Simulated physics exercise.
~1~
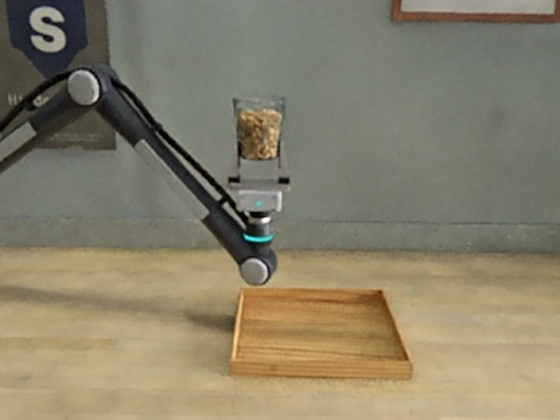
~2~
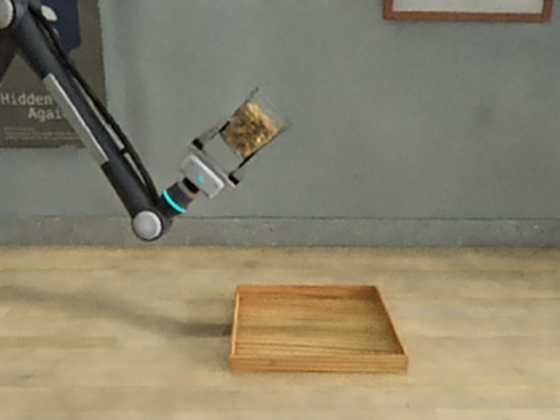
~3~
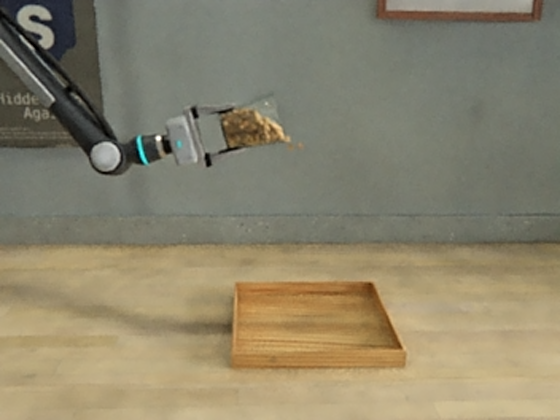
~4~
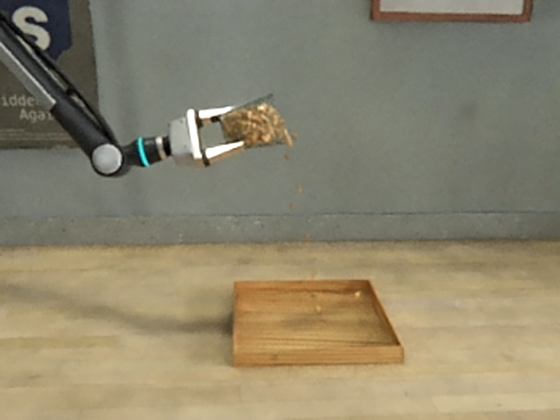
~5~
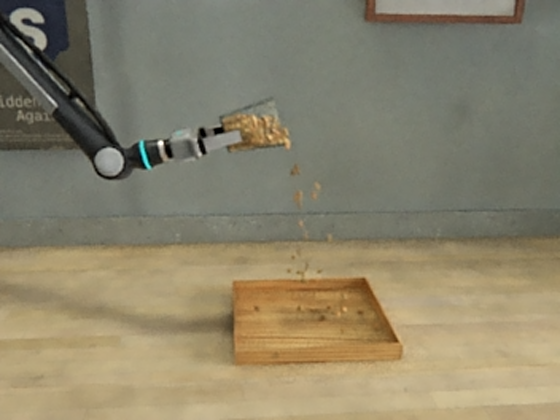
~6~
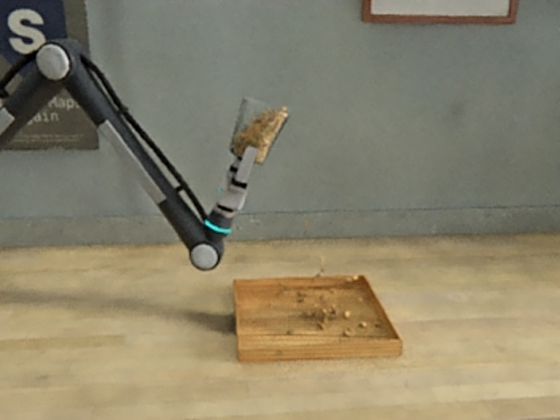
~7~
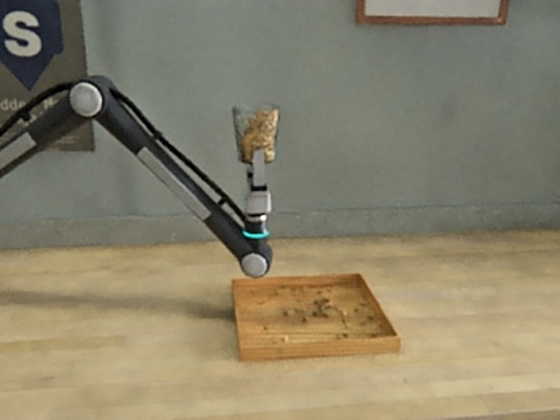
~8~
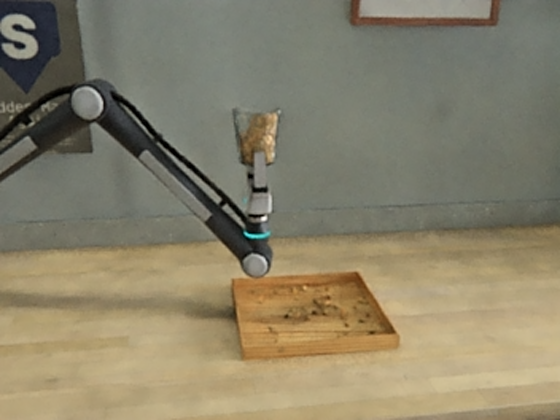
Above a shallow wooden tray on a pale wooden surface, a robot arm tipped a clear cup of dried chickpeas onto its side, spilling some into the tray, then turned it upright again with most still inside and a scattering lying below.
